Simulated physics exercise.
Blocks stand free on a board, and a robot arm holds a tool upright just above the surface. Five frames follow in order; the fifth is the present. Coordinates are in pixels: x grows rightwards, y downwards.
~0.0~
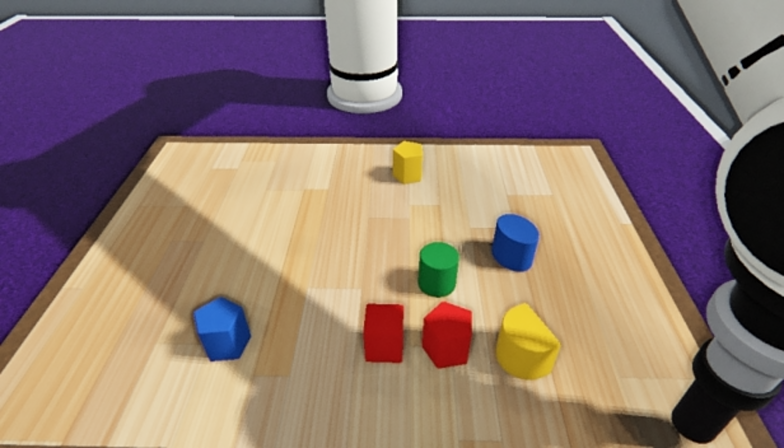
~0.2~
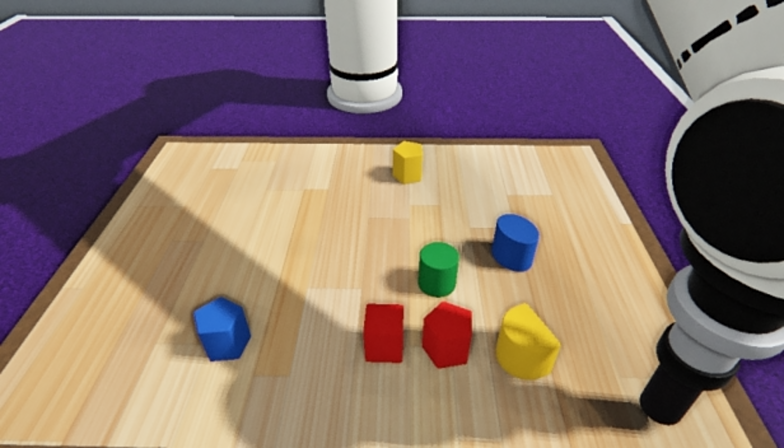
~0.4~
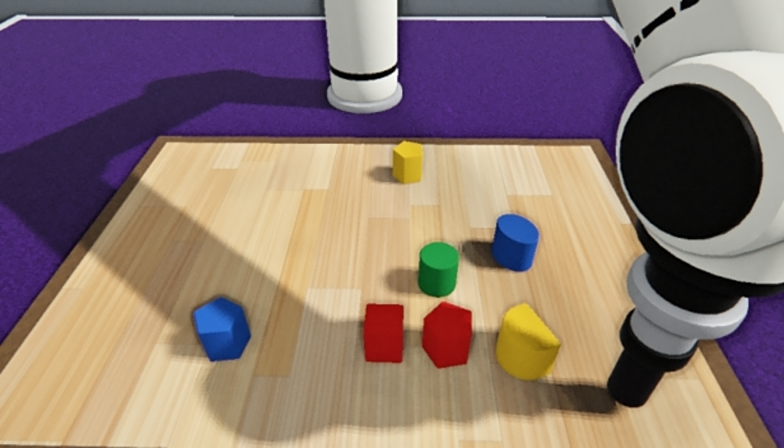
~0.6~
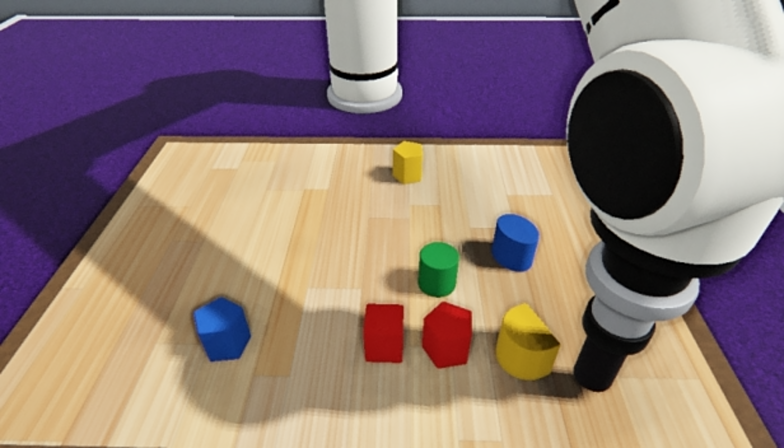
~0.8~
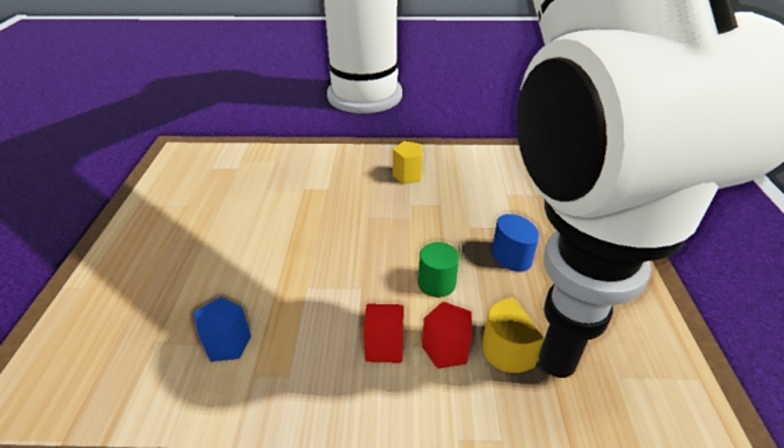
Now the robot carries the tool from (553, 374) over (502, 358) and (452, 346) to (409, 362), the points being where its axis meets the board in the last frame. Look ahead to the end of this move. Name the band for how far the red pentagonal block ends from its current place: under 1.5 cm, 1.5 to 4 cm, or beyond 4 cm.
Travels over 4 cm.
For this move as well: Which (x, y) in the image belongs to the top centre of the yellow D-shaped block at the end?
At (459, 287).
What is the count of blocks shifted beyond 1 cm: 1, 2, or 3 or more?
Displaced: Three or more.
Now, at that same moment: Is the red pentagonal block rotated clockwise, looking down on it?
No
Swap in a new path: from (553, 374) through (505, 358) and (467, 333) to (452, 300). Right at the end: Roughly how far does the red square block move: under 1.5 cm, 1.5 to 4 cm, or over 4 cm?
Short, under 1.5 cm.
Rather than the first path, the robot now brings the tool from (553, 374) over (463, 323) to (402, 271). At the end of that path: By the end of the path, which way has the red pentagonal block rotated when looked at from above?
From the top: Counterclockwise.
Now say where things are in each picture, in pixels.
In the first picture, tool's lower end at (693, 425); red square block at (384, 318); green circular block at (439, 254); red pentagonal block at (450, 320); yellow D-shaped block at (528, 328).
In the second picture, tool at (660, 407); blocks still.
In the third picture, tool at (627, 391); blocks still.
In the fourth picture, tool at (592, 376); blocks still.
In the fifth picture, tool at (557, 362); red square block at (384, 318); green circular block at (439, 254); red pentagonal block at (450, 320); yellow D-shaped block at (513, 321).
The first path, step by step. One third of the way, tool at (504, 347); red pentagonal block at (438, 316), turned 35° anticlockwise; yellow D-shaped block at (476, 299), turned 40° clockwise.
Two thirds of the way, tool at (453, 335); red square block at (370, 318); red pentagonal block at (411, 315), turned 45° anticlockwise; yellow D-shaped block at (459, 287), turned 100° clockwise.
At the end, tool at (409, 351); red square block at (335, 319); green circular block still; red pentagonal block at (377, 314), turned 50° anticlockwise; yellow D-shaped block at (459, 287), turned 100° clockwise.
